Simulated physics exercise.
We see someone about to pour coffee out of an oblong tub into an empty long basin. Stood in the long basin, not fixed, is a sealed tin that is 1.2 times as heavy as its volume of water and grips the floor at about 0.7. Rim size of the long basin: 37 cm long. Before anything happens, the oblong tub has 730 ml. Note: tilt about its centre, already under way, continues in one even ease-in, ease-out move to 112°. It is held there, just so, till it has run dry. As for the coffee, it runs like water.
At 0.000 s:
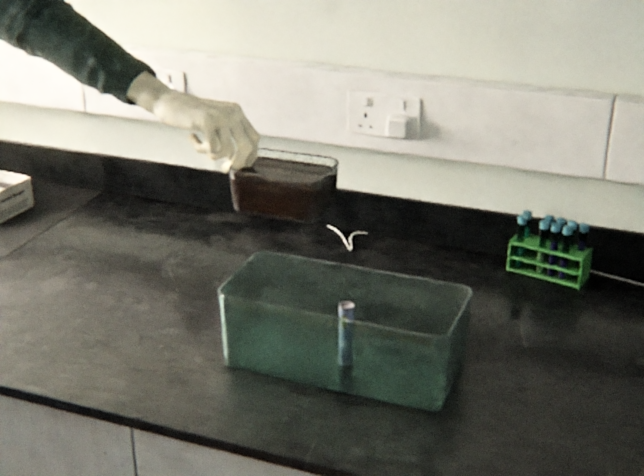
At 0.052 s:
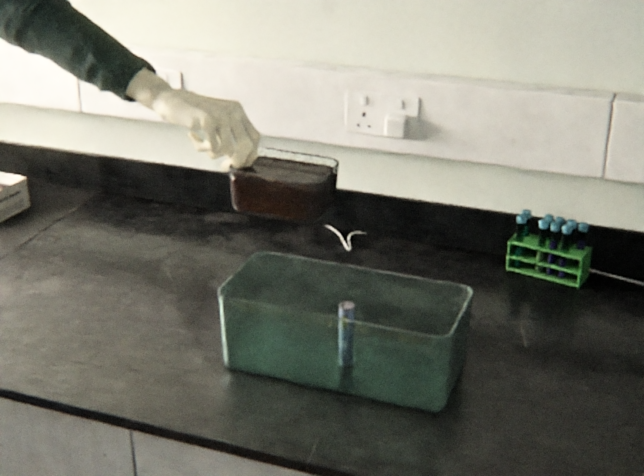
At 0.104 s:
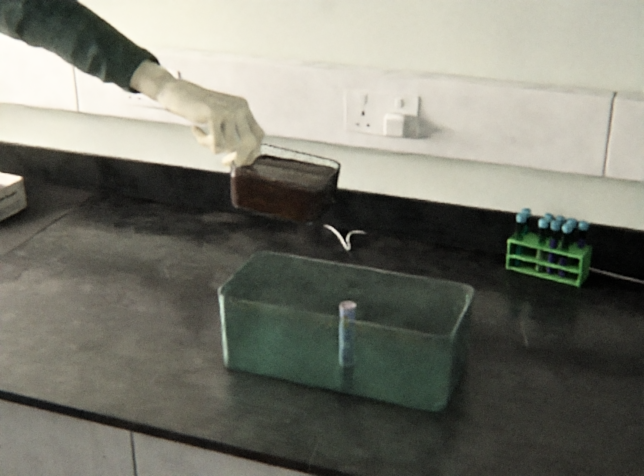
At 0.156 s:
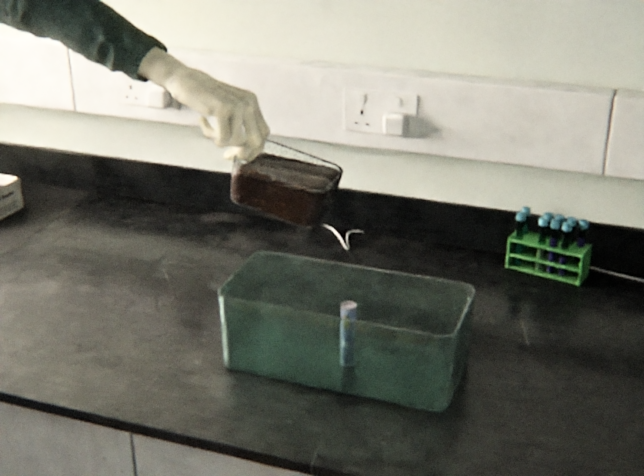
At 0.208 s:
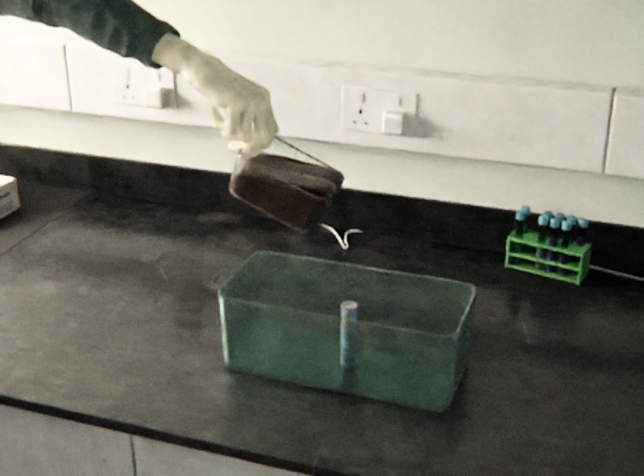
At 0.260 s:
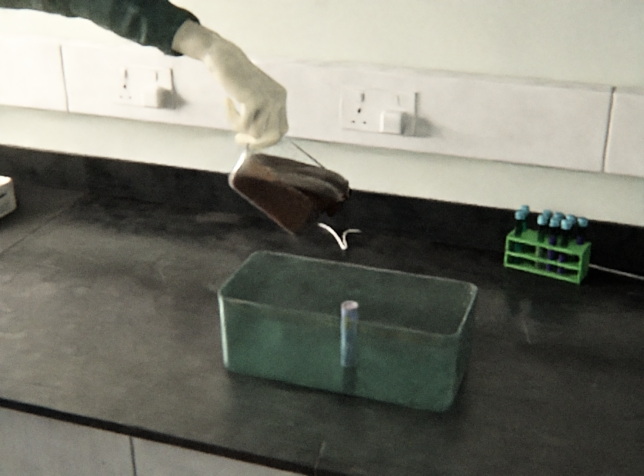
A laboratory worktop with a black surface, set against a pale wall with white sockets, is seen from slightly above in an almost still view. A white-gloved hand holds a tub of dark brown coffee above a greenish, see-through basin with a small tin standing inside, left of a green rack of blue-capped tubes. The hand shifts right and turns, tilting the tub right side down, slowly then faster.
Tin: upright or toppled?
Upright.
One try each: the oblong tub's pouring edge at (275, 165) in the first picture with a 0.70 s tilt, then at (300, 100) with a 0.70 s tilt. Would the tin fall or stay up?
Trial 1 - tin tips; trial 2 - tin stays standing.
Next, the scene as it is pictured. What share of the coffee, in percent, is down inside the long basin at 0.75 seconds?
Some 94 percent of the total.
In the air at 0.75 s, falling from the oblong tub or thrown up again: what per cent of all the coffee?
Roughly 4 %.
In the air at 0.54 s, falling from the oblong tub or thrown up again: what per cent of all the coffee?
Roughly 42 percent.
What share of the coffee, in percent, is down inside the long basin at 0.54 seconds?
About 46%.
By 0.54 s the tilt is 98° and 12 per cent is still to pour; the tin stands where it began.
By 0.75 s the tilt is 112° and 1 per cent is still to pour; the tin stands where it began.
By 0.96 s the tilt is 112° and 0 per cent is still to pour; the tin stands where it began.
By 1.20 s the tilt is 112° and 0 per cent is still to pour; the tin stands where it began.
At rest the tin stands where it began.
